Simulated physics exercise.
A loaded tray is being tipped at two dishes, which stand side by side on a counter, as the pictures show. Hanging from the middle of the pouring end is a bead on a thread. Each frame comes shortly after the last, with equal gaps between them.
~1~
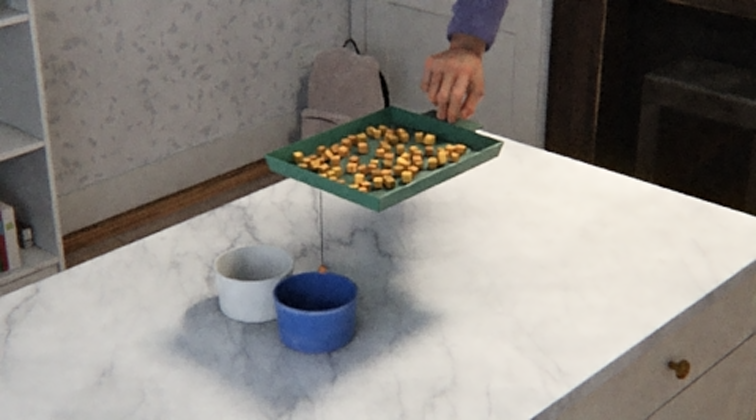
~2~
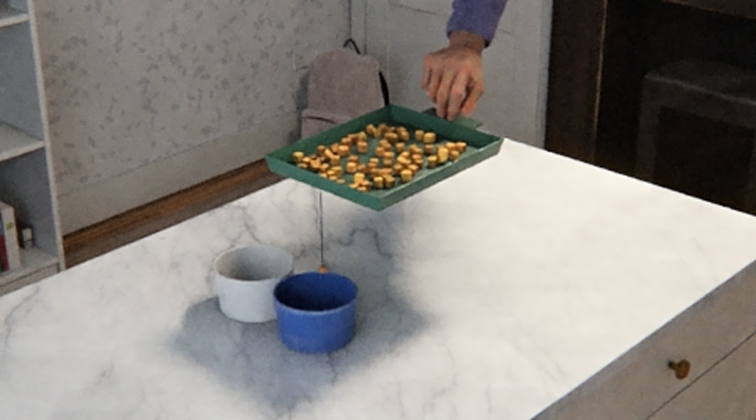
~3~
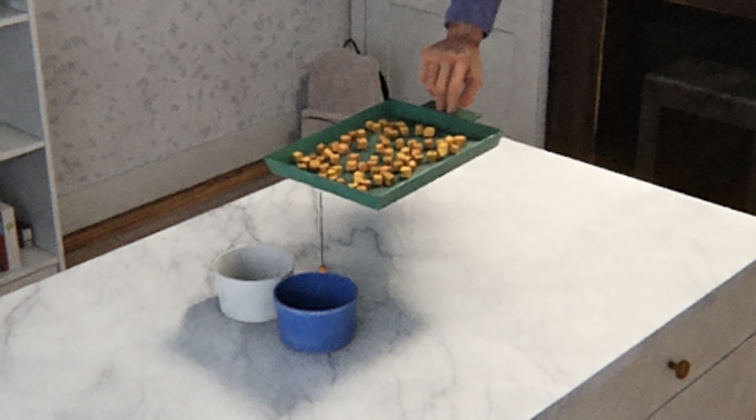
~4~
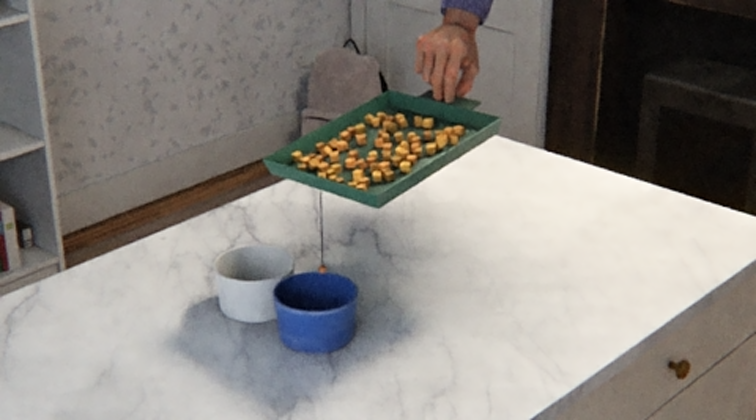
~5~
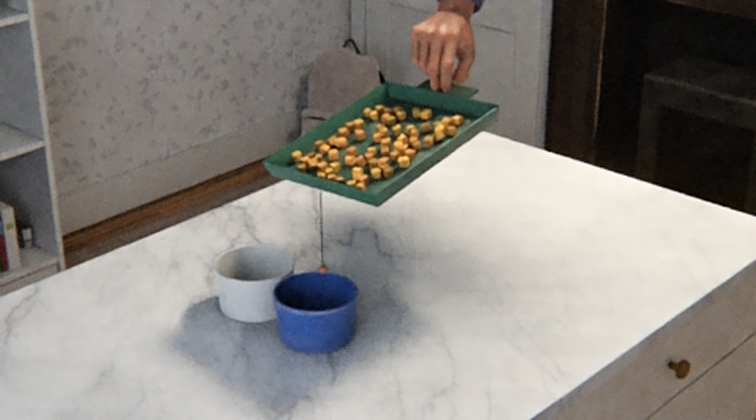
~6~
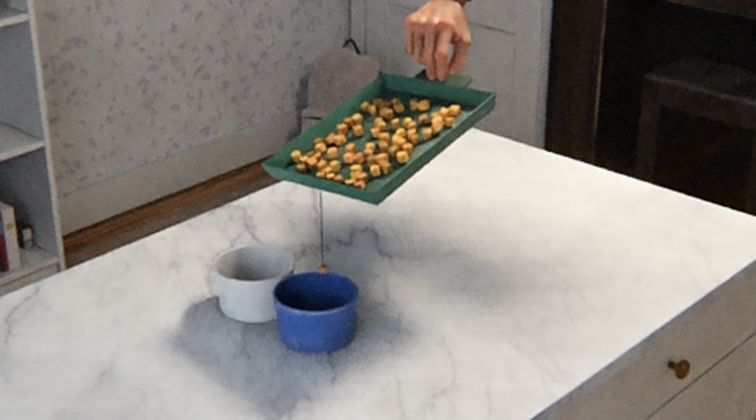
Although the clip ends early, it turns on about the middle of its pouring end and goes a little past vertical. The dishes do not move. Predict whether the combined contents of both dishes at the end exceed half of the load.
The combined contents exceed half.
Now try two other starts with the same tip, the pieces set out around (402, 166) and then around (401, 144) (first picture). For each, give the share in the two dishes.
Around 80 then around 80 per cent.
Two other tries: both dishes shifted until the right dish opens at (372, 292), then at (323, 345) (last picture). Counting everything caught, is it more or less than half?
Short of half, then Short of half.
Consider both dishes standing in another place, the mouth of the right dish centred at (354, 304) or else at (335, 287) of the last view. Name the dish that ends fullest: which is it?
In the first try it's the one on the left, and in the second it's the one on the left.
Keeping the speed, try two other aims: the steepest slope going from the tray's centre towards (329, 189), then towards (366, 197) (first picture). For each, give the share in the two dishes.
You'd see roughly 50 per cent the first time and 30 per cent the second.
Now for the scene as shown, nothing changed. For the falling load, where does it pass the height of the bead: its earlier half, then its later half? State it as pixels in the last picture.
The first part at (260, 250); the rest at (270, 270).
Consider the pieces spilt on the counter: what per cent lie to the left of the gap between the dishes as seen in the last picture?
I'd guess close to 90 %.
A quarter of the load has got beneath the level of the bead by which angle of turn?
It is at around 110 degrees.
Soon, tray tipped steeply; nearly all on the tray; a stray few in the air.
A while on, tray tipped past a quarter turn; most on the tray; a small part in the left dish; a stray few in the air.
Towards the end, tray tipped past a quarter turn; a small part in the right dish; about half in the left dish; about a quarter outside both.
Finally, tray tipped past a quarter turn; a small part in the right dish; about half in the left dish; about a quarter outside both.
